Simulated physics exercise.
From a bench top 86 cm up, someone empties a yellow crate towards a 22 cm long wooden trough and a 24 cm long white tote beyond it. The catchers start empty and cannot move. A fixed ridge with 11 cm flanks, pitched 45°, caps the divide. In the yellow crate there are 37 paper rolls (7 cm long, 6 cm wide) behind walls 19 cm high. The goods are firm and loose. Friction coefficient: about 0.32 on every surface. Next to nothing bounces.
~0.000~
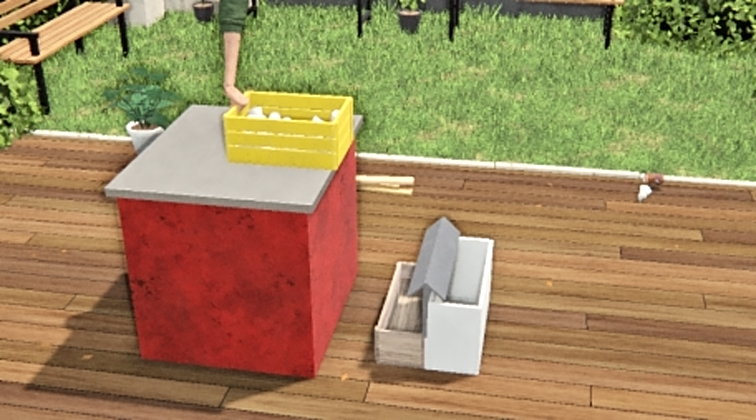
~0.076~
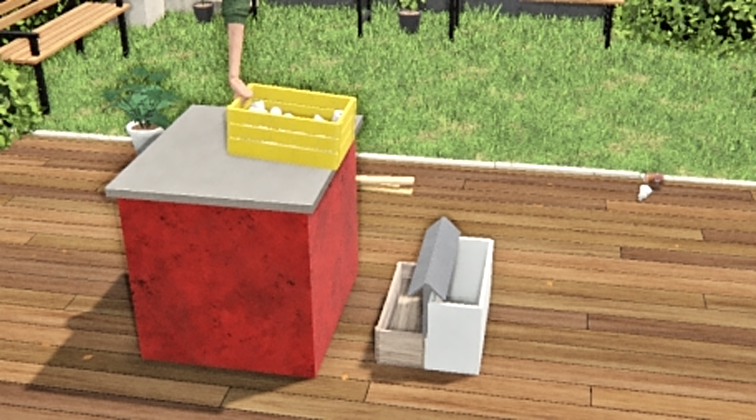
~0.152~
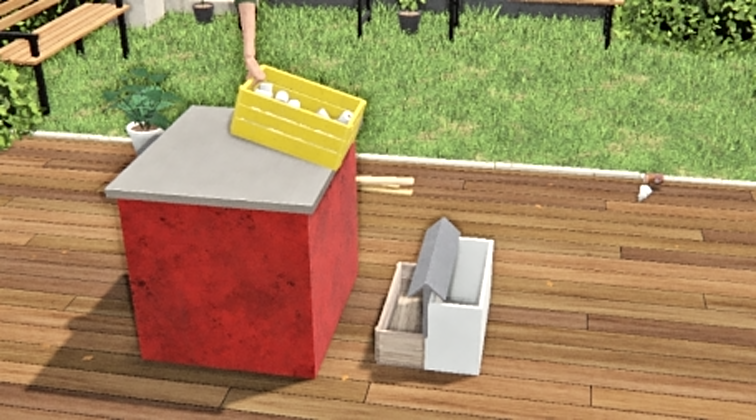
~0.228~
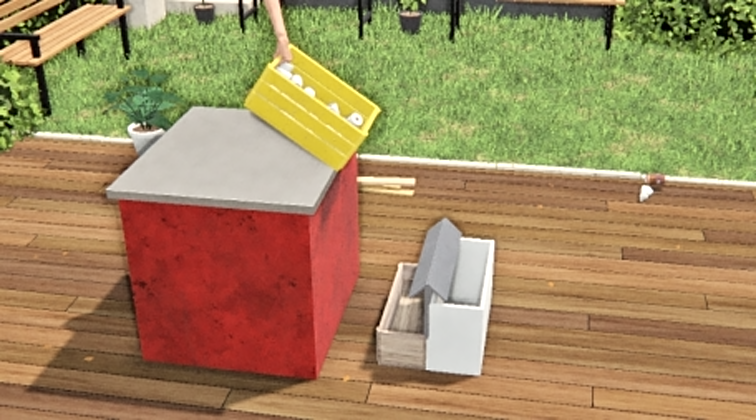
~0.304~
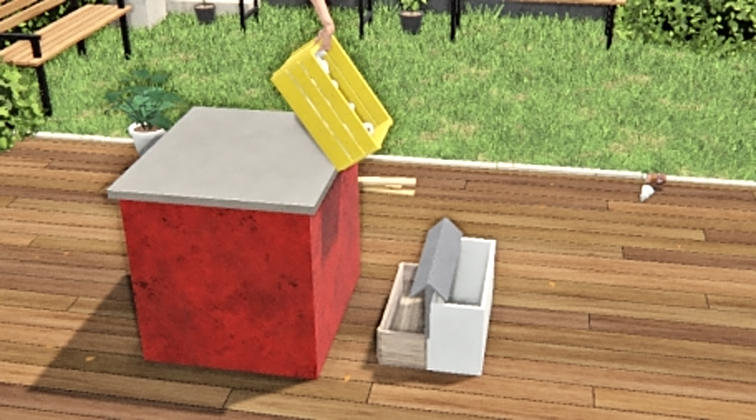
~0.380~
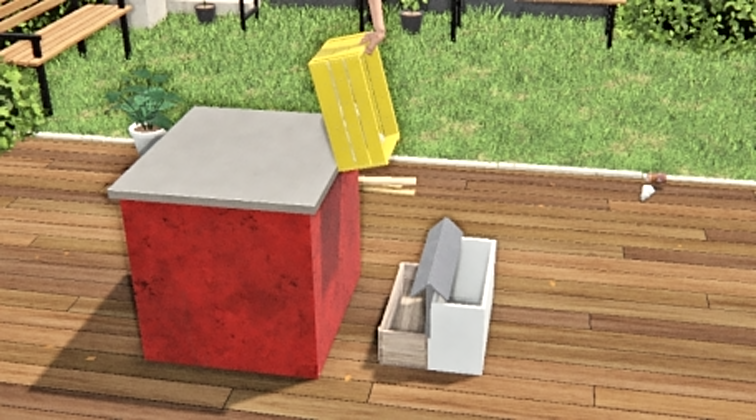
On a wooden deck beside a lawn, a hand tilts a yellow crate of white rolls on a red bench's grey top steadily rightward until it stands nearly on end, while the trough and white tote below stay still.
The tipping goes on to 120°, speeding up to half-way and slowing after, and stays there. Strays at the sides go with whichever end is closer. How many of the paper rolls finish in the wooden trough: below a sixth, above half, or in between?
Ending in the wooden trough: Less than a sixth of them.
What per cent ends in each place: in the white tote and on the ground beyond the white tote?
About 35 and 45 per cent.
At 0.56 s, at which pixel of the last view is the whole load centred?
At about (401, 134).
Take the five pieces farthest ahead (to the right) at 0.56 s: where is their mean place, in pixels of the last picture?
Near (438, 111).
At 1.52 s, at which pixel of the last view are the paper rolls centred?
Around (476, 331).
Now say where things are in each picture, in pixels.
In the first picture (places track the rim corner closest to us here), yellow crate (332, 123); wooden trough (422, 334); tipped 0°; all still inside.
The second picture shows yellow crate (336, 123); tipped 5°.
The third picture shows yellow crate (347, 126); tipped 17°.
The fourth picture shows yellow crate (362, 133); tipped 35°.
The fifth picture shows yellow crate (377, 145); tipped 56°.
The sixth picture shows yellow crate (386, 161); wooden trough (425, 335); tipped 77°; all still inside.
After 0.56 s, tilt 115°; 29 still in the yellow crate and 8 in the air.
After 0.79 s, tilt 120°; 3 still in the yellow crate, 2 in the white tote and 32 in the air.
After 1.11 s, tilt 120°; 1 in the wooden trough, 12 in the white tote, 1 on the ground short of the wooden trough, 16 on the ground beyond the white tote and 7 in the air.
When it is over (at 1.52 s), 1 in the wooden trough, 13 in the white tote, 7 on the ground short of the wooden trough and 16 on the ground beyond the white tote. Asked share, 1 of 37, 3 per cent.
